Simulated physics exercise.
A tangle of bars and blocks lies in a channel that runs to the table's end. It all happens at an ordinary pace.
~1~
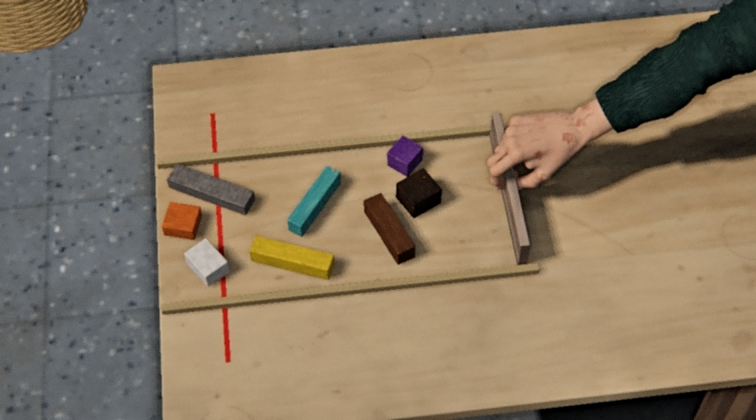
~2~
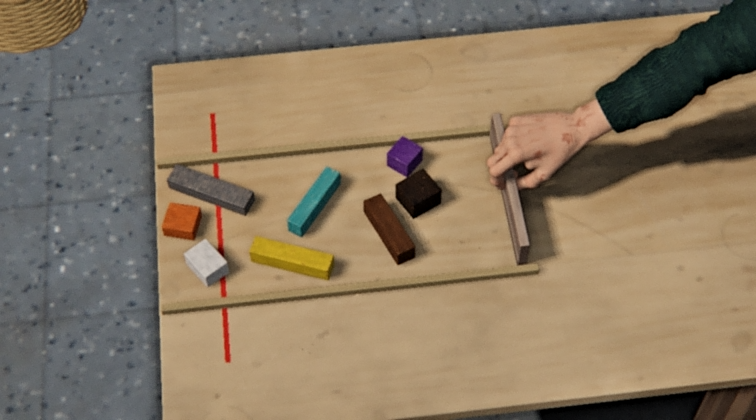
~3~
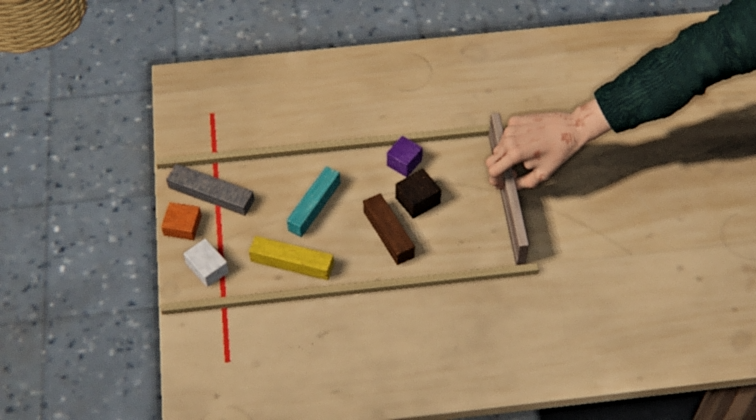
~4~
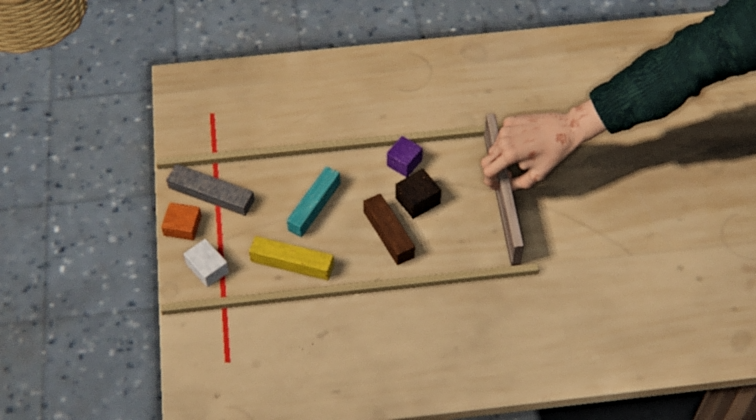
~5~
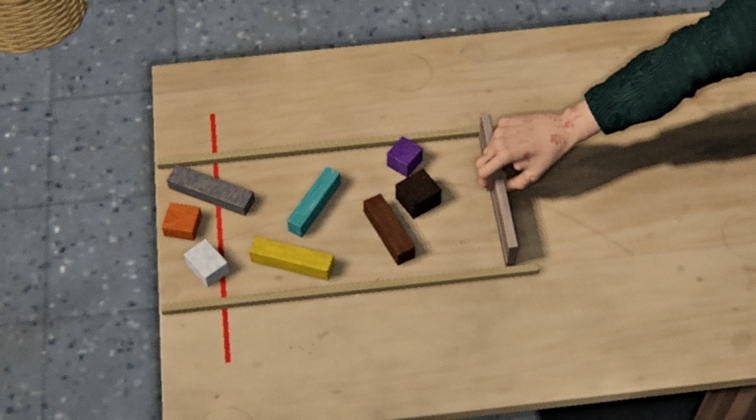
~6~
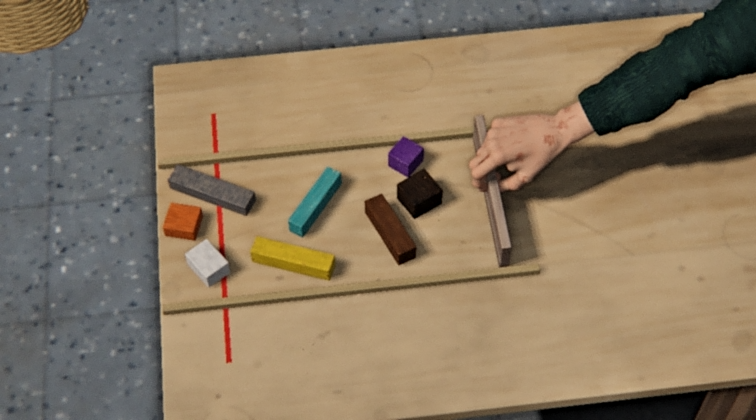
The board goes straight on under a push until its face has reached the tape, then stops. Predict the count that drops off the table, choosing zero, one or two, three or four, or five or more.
The board is going to sweep off three, or four.
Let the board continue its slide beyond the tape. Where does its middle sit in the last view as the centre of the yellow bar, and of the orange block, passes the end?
The middle is at (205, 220) when it's the yellow bar, and at (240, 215) when it's the orange block.
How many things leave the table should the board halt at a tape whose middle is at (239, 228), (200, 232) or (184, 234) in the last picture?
Per try in turn: 2, 5, 6.
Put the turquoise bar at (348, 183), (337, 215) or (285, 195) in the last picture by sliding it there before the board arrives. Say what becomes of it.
At each spot in turn it holds steady, holds steady and holds steady.
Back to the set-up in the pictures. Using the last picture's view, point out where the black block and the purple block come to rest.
The black block at (202, 209), the purple block at (198, 174).
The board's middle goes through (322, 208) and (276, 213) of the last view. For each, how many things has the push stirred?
By then 5, and 7.
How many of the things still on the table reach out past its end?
The number would be 2.
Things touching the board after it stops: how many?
It ends up touching 3.
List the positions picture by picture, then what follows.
In the first frame, orange block (182, 221); white block (207, 263); grey bar (211, 189); board (509, 188); tape (220, 230).
In the second frame, white block (207, 263); black block (418, 194).
In the third frame, grey bar (210, 190); board (508, 188).
In the fourth frame, orange block (182, 221); yellow bar (292, 258).
In the fifth frame, white block (207, 263); brown bar (389, 229).
In the sixth frame, orange block (183, 221); white block (208, 263); grey bar (212, 190); board (492, 190); tape (221, 230).
A little later, none off yet; orange block at rest near (183, 221); white block at rest near (208, 263); grey bar at rest near (212, 190).
Next, none off yet; orange block at rest near (180, 221); white block shifted a little near (191, 273); grey bar shifted a little near (172, 185).
When it is over, the number that fall off is three or four; down, grey bar, white block and orange block.
